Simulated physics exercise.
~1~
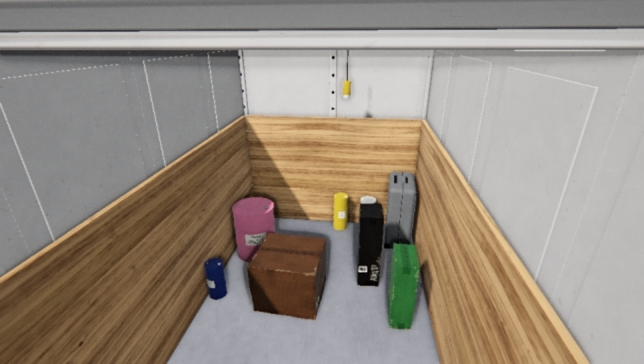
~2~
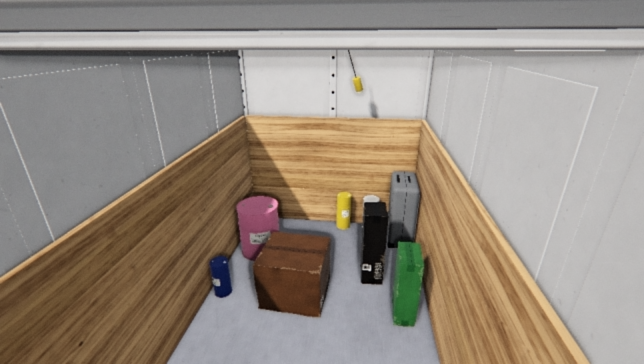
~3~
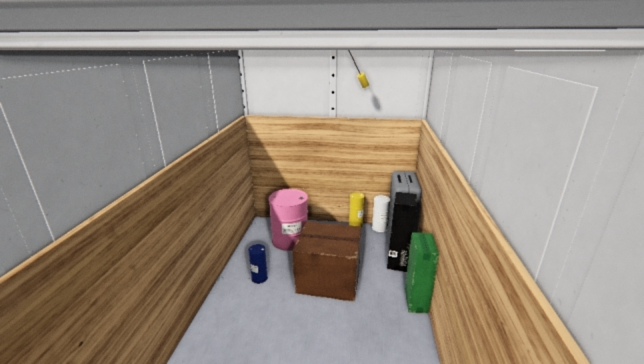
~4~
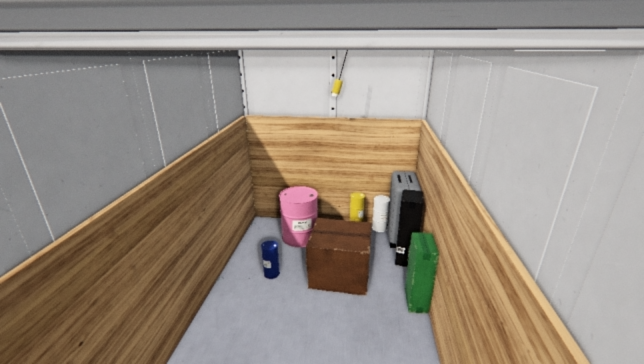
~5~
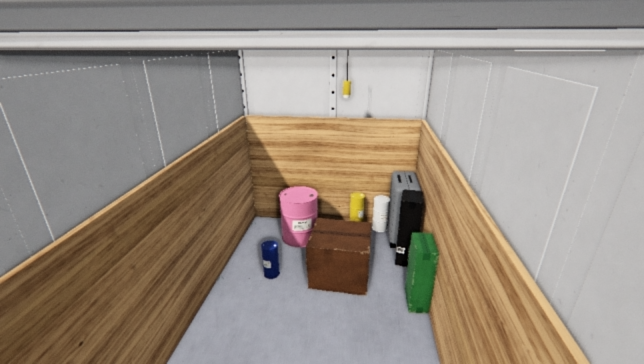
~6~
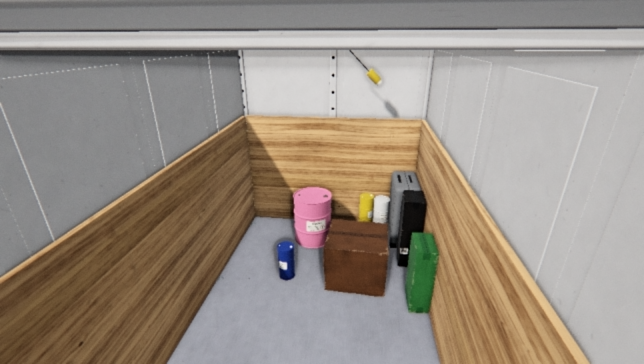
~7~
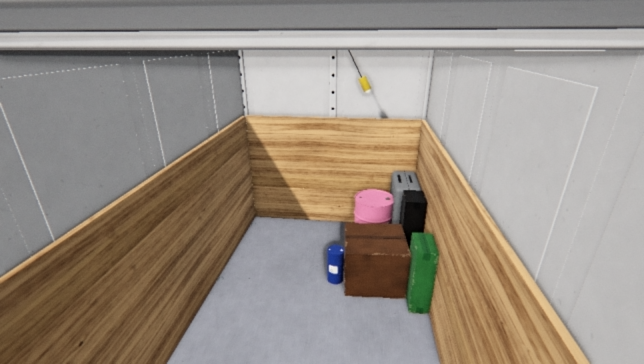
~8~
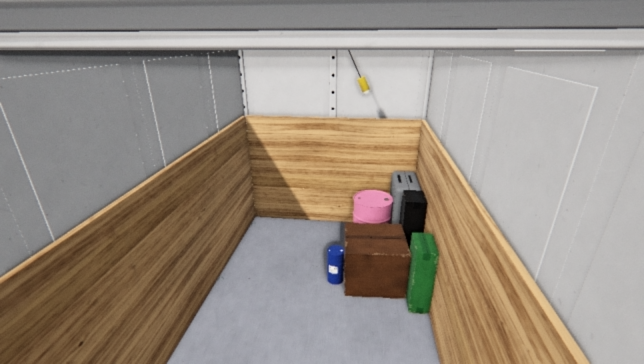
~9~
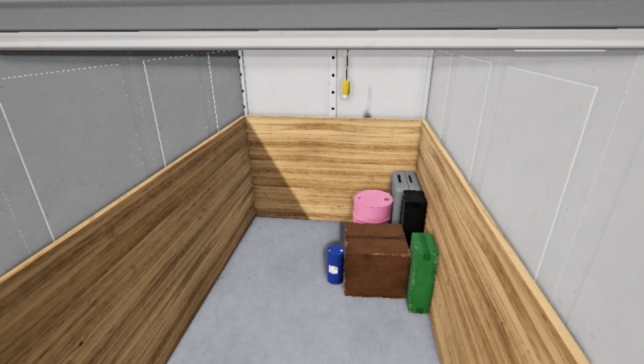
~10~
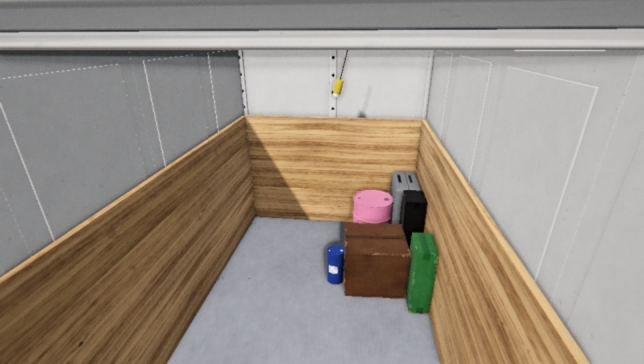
Brown box, pink drum, canisters and cases sliding right across a van's load bay, ending clustered upright against the right wall.
